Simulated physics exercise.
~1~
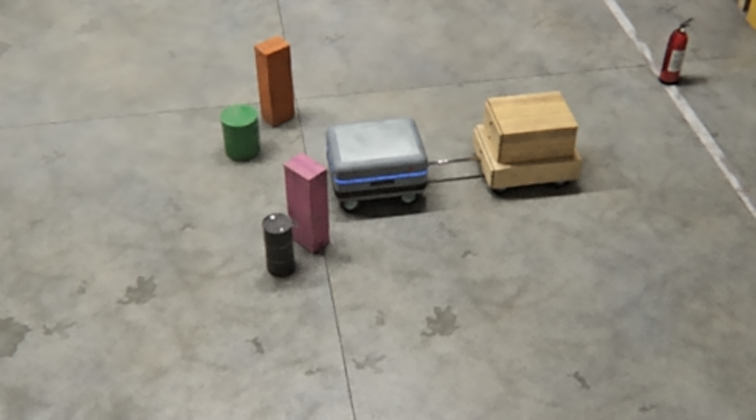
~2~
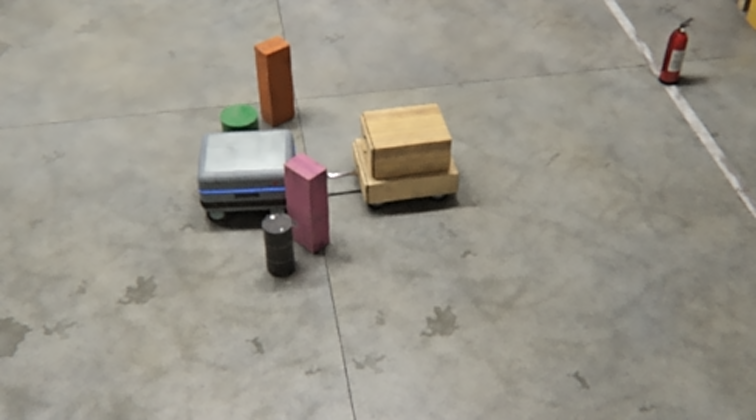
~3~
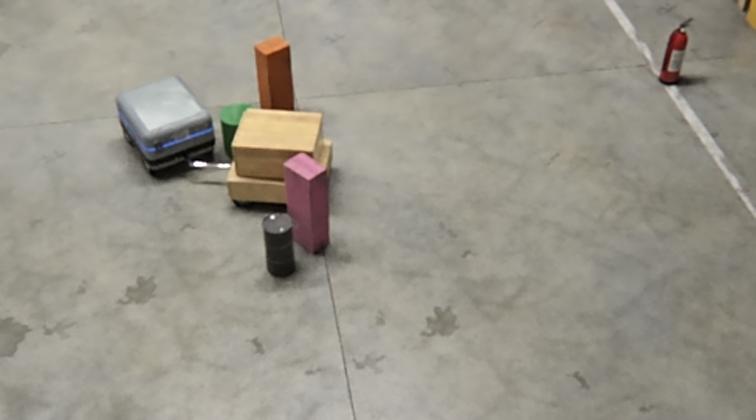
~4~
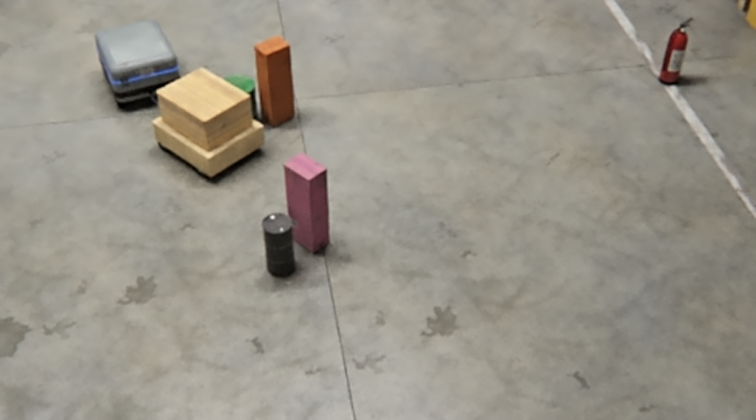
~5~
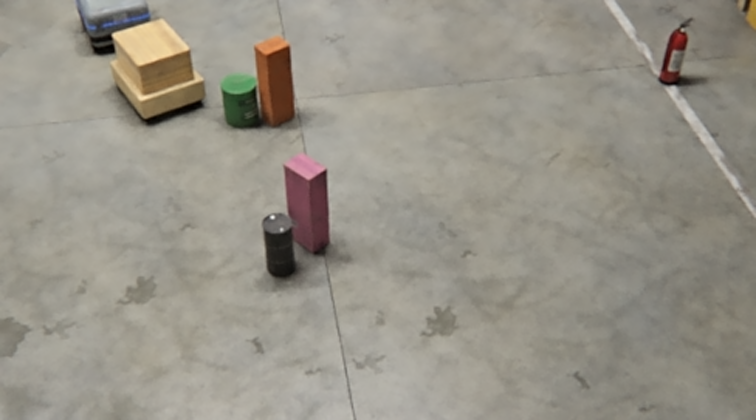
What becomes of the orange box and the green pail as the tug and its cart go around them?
The orange box stays where it is, while the green pail ends up a little farther back from its starting spot, still upright.
